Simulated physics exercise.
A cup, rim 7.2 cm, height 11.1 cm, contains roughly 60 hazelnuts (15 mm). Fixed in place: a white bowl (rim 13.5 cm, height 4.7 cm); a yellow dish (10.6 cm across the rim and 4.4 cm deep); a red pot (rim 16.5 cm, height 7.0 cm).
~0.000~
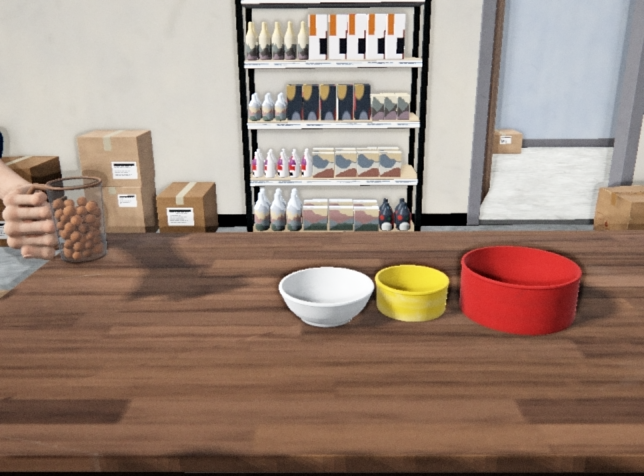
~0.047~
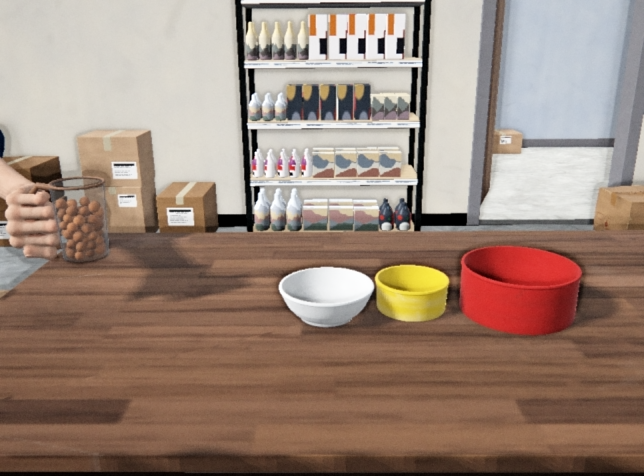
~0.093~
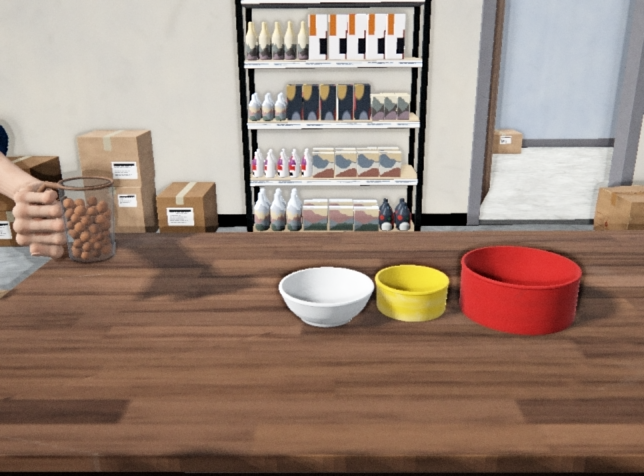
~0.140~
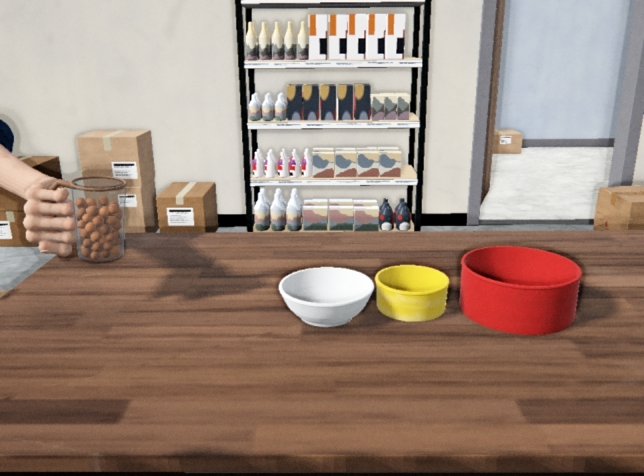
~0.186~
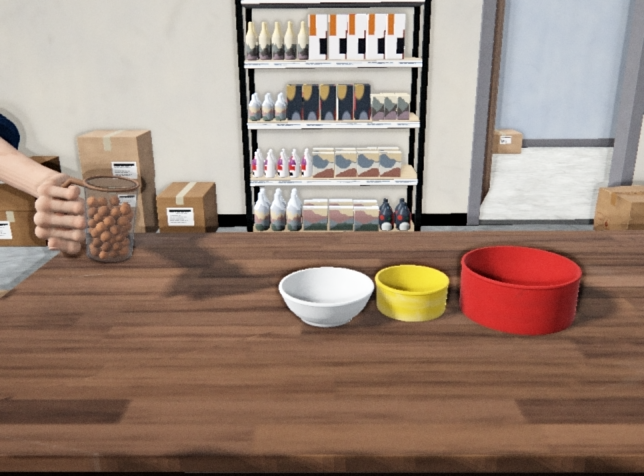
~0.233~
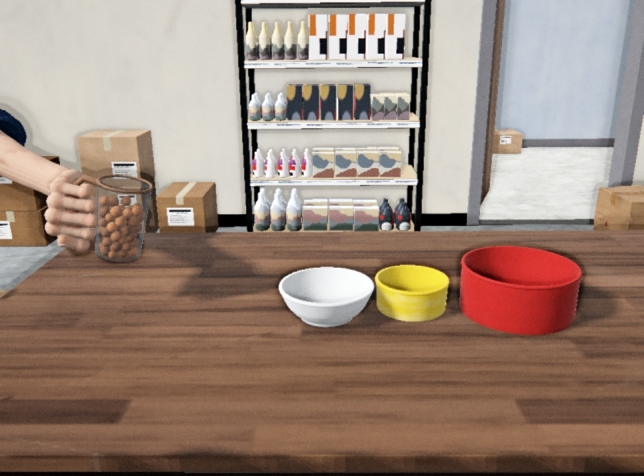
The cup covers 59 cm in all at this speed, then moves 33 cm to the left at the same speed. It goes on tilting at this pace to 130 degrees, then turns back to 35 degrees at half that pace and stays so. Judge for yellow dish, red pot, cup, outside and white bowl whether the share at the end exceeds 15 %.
Yellow dish: It does not; red pot: It does; cup: It does not; outside everything: It does not; white bowl: It does not.
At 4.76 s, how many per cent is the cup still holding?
Roughly 0 per cent.
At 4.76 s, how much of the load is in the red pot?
Roughly 95 percent of the load.
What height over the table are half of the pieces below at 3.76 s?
About 2 cm.
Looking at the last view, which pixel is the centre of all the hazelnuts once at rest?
(538, 302), roughly.
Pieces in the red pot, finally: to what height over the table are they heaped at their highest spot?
Roughly 3.5 centimetres above the table.
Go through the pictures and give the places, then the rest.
In the first picture, cup at (76, 200); tilt 0 degrees; moved 0.0 cm; lip at (98, 183); top of the load at (91, 207); white bowl at (326, 284); yellow dish at (412, 278); red pot at (520, 265).
In the second picture, cup at (79, 200); tilt 1 degrees; moved 0.4 cm; lip at (101, 184); top of the load at (94, 207).
In the third picture, cup at (88, 201); tilt 3 degrees; moved 1.5 cm; lip at (110, 184); top of the load at (71, 207).
In the fourth picture, cup at (100, 201); tilt 6 degrees; moved 3.1 cm; low side right; lip at (123, 186); top of the load at (115, 206).
In the fifth picture, cup at (111, 202); tilt 9 degrees; moved 4.6 cm; low side right; lip at (136, 188); top of the load at (126, 207).
In the sixth picture, cup at (123, 203); tilt 13 degrees; moved 6.2 cm; low side right; lip at (149, 189); top of the load at (137, 208); white bowl at (326, 284); yellow dish at (412, 278); red pot at (520, 265). It turns about 75 degrees a second.
After 1.59 s, tilt 112 degrees; red pot 5 %, cup 90 %; middle of all pieces near (437, 227).
After 2.72 s, tilt 102 degrees; red pot 95 %; middle of all pieces near (533, 301).
Then, at 3.76 s, tilt 64 degrees; red pot 95 %; middle of all pieces near (533, 301).
Then, at 4.76 s, tilt 35 degrees; red pot 95 %; middle of all pieces near (533, 301).
At rest (5.0 s), yellow dish 0 %, red pot 95 %, cup 0 %, outside 0 %, white bowl 0 %.
